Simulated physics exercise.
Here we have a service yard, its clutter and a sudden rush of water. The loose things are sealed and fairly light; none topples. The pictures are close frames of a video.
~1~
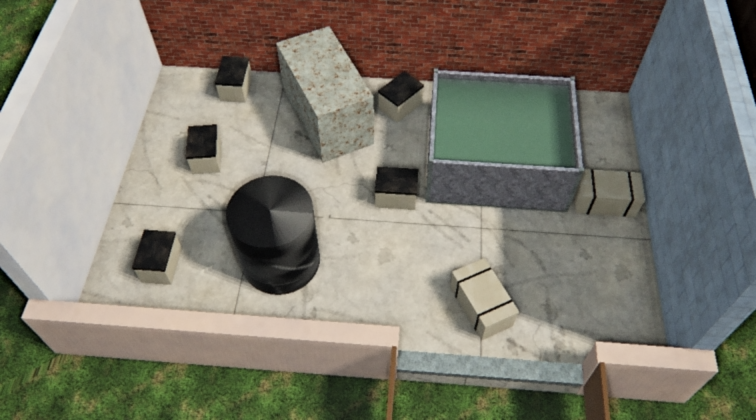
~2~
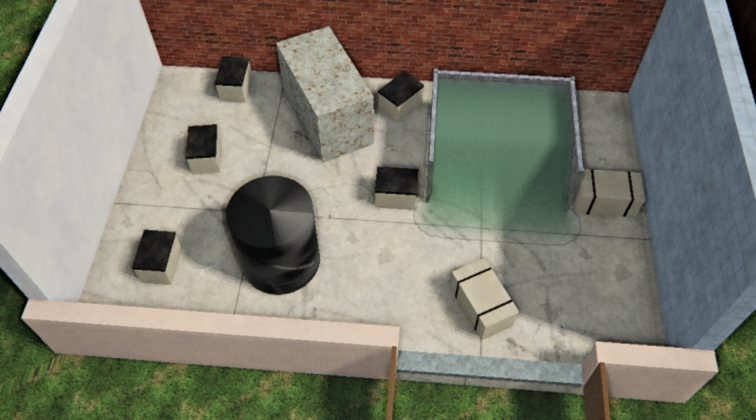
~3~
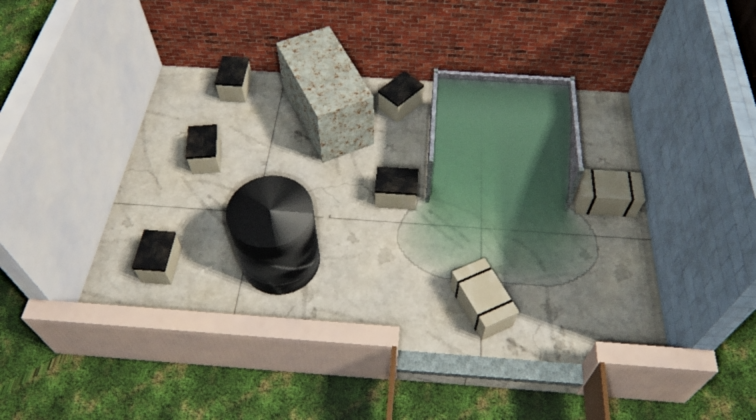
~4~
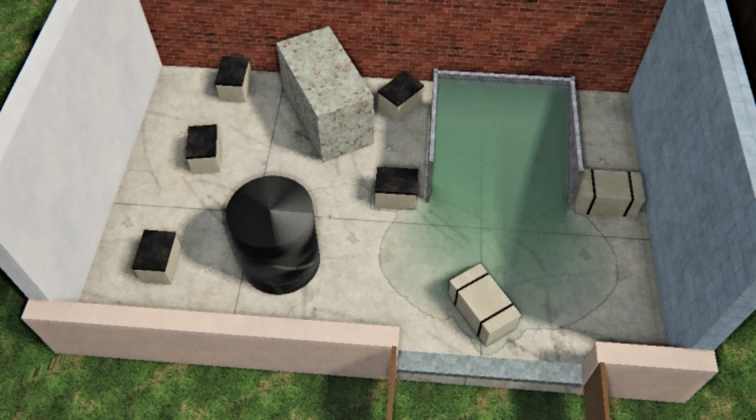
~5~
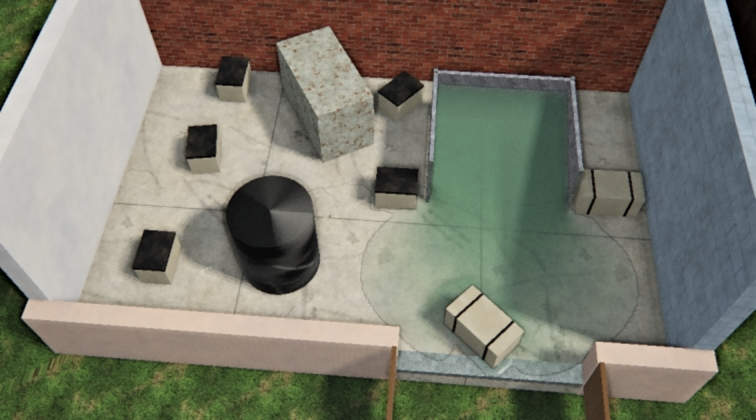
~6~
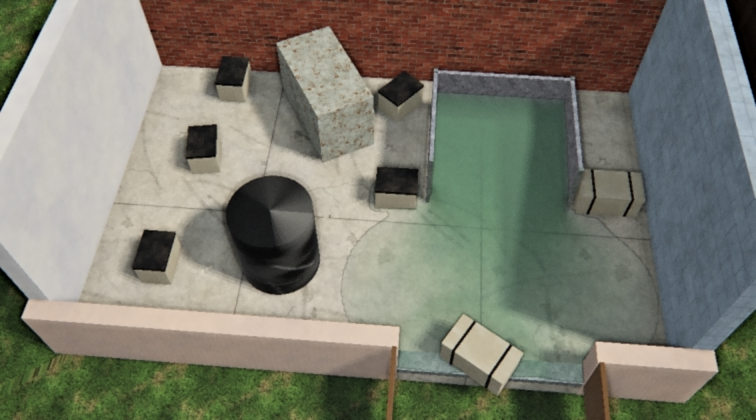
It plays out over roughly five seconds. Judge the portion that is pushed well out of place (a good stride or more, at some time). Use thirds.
That comes to one to two thirds.
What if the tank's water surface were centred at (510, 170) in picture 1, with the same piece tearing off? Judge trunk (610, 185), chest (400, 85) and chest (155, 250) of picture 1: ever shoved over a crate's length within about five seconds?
One after the other: Yes, less than that, not that far.
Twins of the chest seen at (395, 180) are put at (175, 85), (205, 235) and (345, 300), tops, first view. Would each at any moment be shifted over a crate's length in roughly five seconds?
As listed: Short of that, less than that, swept aside.
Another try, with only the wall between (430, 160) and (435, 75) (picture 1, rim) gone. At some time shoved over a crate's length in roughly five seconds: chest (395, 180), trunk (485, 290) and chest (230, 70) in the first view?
As listed: Yes, not that far, that far or more.
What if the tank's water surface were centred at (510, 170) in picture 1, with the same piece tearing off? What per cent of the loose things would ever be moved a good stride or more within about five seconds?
I make it 30 per cent.
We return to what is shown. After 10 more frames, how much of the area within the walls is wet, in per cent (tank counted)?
Close to 45 %.
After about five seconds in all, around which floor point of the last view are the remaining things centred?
Around (331, 135).
A moment on, 1 of 7 are well off their spots; 0 afloat.
Next, 1 of 7 are well off their spots; 0 afloat.
Later, 3 of 7 are well off their spots; 0 afloat.
In the end, 3 of 7 are well off their spots, and 3 have been at some point; 0 afloat.
